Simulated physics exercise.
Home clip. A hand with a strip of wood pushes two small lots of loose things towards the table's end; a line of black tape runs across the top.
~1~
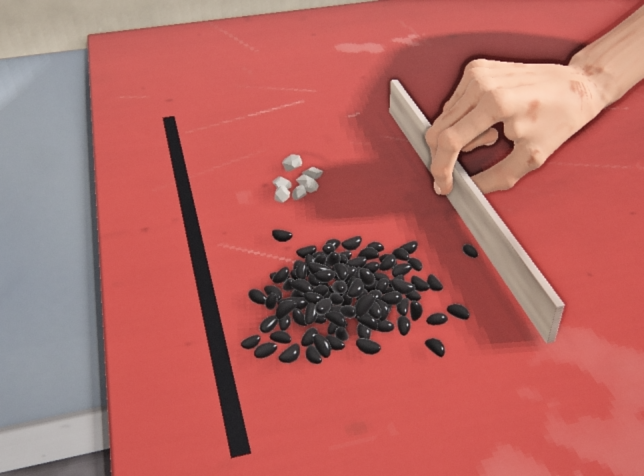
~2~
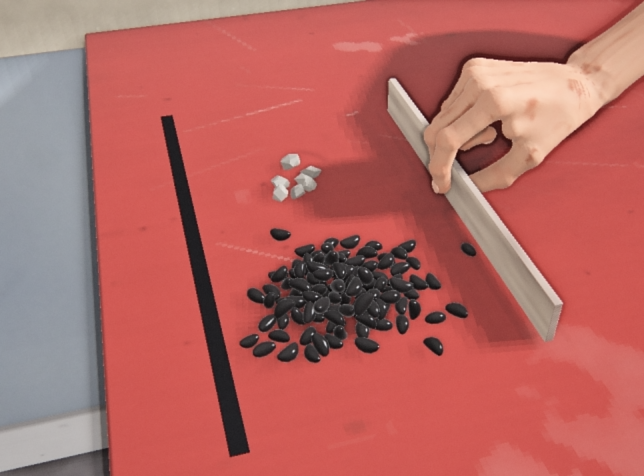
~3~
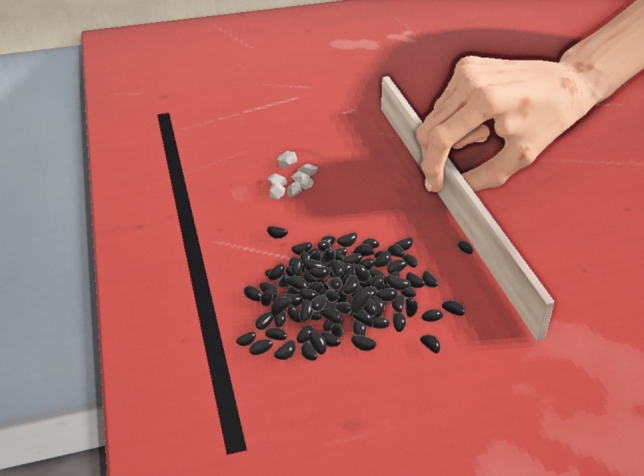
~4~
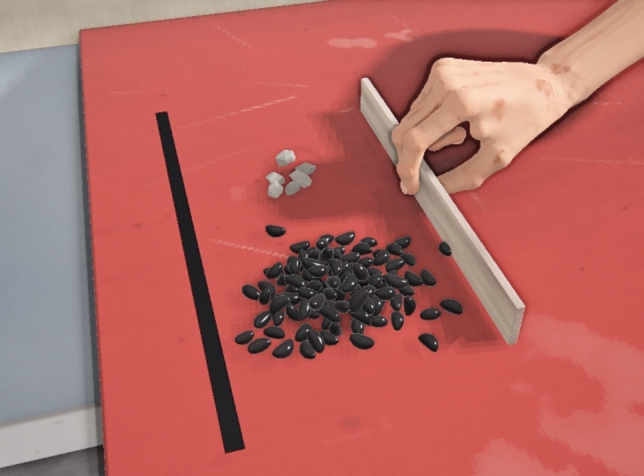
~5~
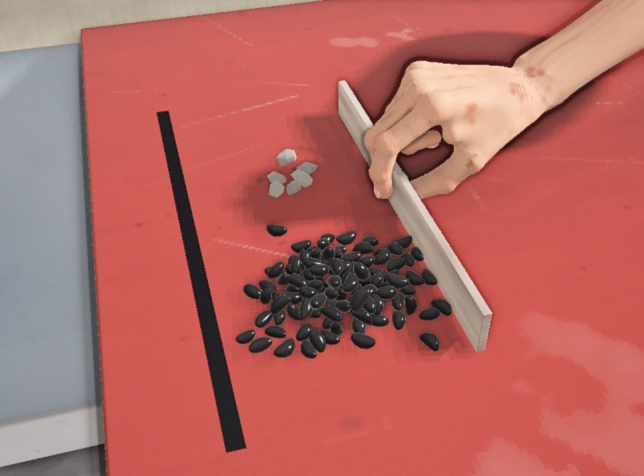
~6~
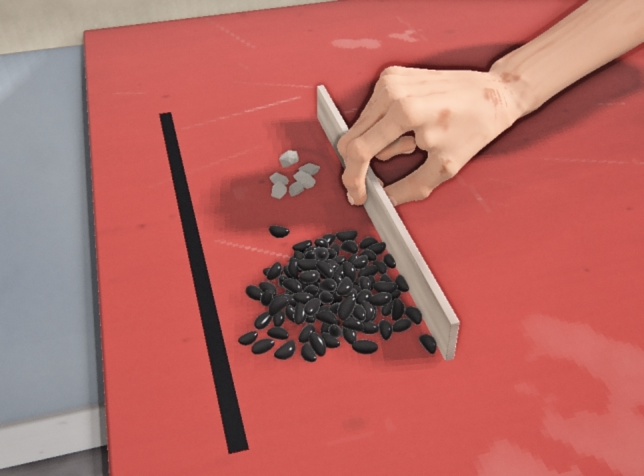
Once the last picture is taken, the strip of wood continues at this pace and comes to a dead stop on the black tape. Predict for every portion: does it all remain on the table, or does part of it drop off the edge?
One by one: The near portion partly leaves the surface; the far portion is still fully up.
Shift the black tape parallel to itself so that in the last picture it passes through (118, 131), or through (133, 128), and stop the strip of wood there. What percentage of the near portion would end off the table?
Per hundred off table - stop 1: 80; stop 2: 70.
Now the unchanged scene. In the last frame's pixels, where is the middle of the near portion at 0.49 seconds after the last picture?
It should be centred around (240, 314).
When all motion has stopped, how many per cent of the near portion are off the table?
Estimated share: About 20 in a hundred.
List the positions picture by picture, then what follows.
Strip of wood (541, 301), at rest; black tape (171, 127), about a palm's width from the edge; edge at (99, 268); near portion (346, 301), many black beans; far portion (308, 184), a few bits of gravel, in the first frame.
Strip of wood (539, 300), at rest; far portion (307, 183), in the second frame.
Strip of wood (531, 299); near portion (341, 298), in the third frame.
Strip of wood (503, 303); far portion (302, 180), in the fourth frame.
Strip of wood (471, 309); near portion (341, 296), just a few pushed along, in the fifth frame.
Strip of wood (440, 317); black tape (167, 123); edge at (96, 265); near portion (329, 289), roughly a third pushed along; far portion (305, 180), in the sixth frame.
Then, 0.49 s later than the last frame, strip of wood still moving, near (274, 197); near portion all on the table, its front near (169, 357); far portion all on the table, its front near (235, 184).
Then, 1.00 s later than the last frame, strip of wood stopped at the black tape; near portion about a tenth over the edge; far portion all on the table, its front near (152, 214).
Then, 1.28 s later than the last frame, strip of wood stopped at the black tape; near portion roughly a quarter over the edge; far portion all on the table, its front near (152, 214).
When it is over, strip of wood stopped at the black tape; near portion roughly a quarter over the edge; far portion all on the table, its front near (152, 214).
